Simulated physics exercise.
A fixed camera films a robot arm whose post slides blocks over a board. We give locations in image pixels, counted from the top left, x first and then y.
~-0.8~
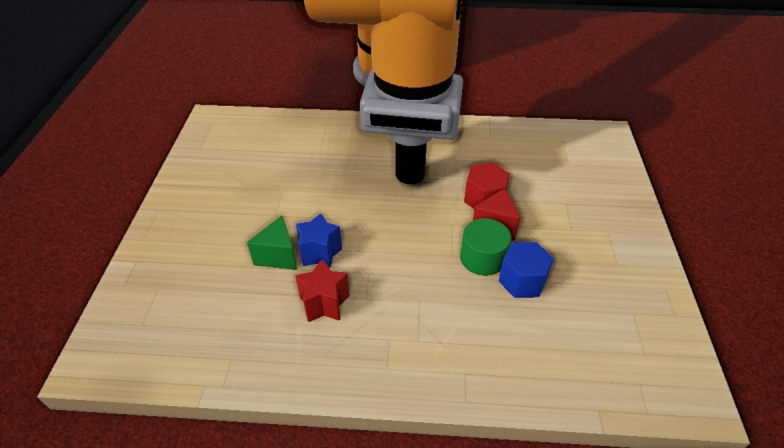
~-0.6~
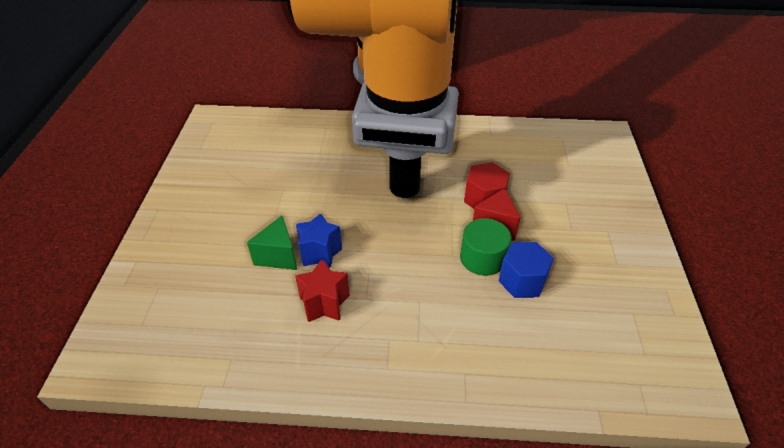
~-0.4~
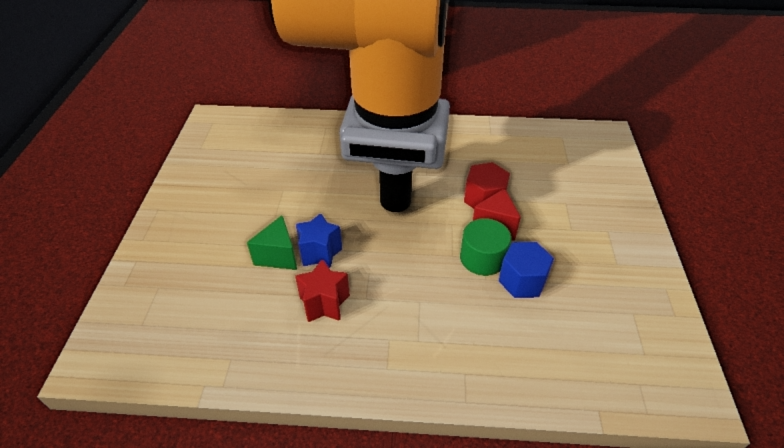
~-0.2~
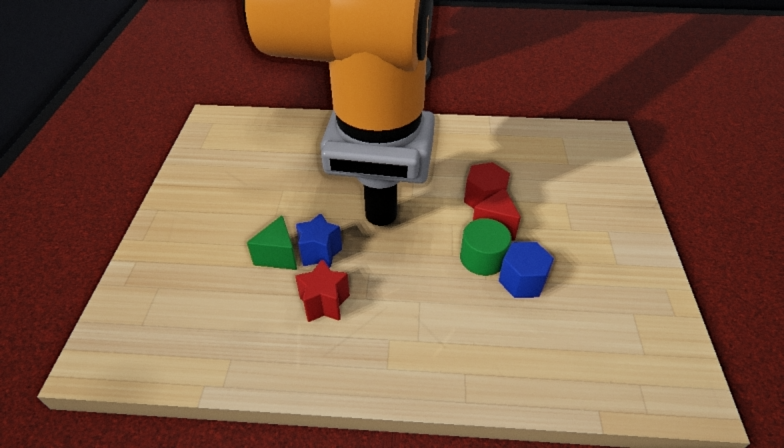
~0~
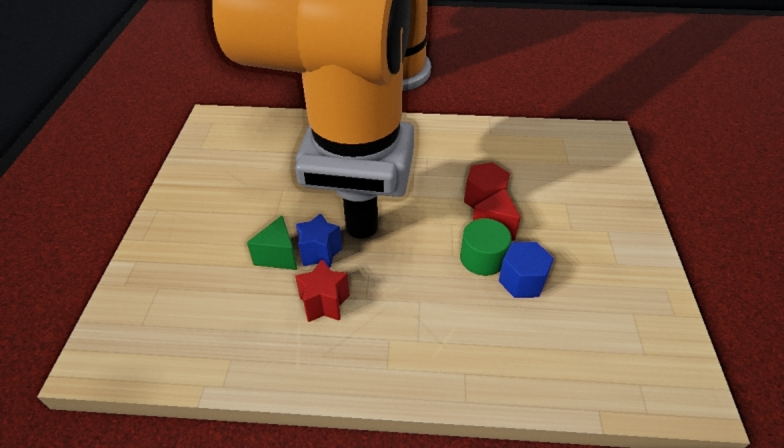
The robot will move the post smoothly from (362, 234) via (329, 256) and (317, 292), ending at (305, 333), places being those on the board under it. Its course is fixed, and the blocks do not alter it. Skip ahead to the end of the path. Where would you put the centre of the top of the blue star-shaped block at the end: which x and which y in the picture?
When the path ends, it will be at (278, 266).
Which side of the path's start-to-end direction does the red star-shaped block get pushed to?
It is displaced to the left.
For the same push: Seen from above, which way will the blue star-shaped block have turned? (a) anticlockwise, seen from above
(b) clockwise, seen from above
b
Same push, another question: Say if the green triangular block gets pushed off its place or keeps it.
The block moves away from its spot.
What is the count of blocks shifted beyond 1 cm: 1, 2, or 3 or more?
My count: 3 or more.
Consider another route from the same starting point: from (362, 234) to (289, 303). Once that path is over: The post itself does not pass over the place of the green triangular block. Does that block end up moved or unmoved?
My prediction: It moves.
The first path, step by step. One third of the way, post (328, 250); green triangular block (261, 239), turned 30° clockwise; blue star-shaped block (294, 247), turned 25° clockwise.
Two thirds of the way, post (316, 286); green triangular block (255, 241), turned 50° clockwise; blue star-shaped block (279, 264), turned 60° clockwise; red star-shaped block (320, 308), turned 15° anticlockwise.
At the end, post (303, 327); green triangular block (255, 241), turned 50° clockwise; blue star-shaped block (278, 266), turned 70° clockwise; red star-shaped block (326, 338), turned 70° anticlockwise.
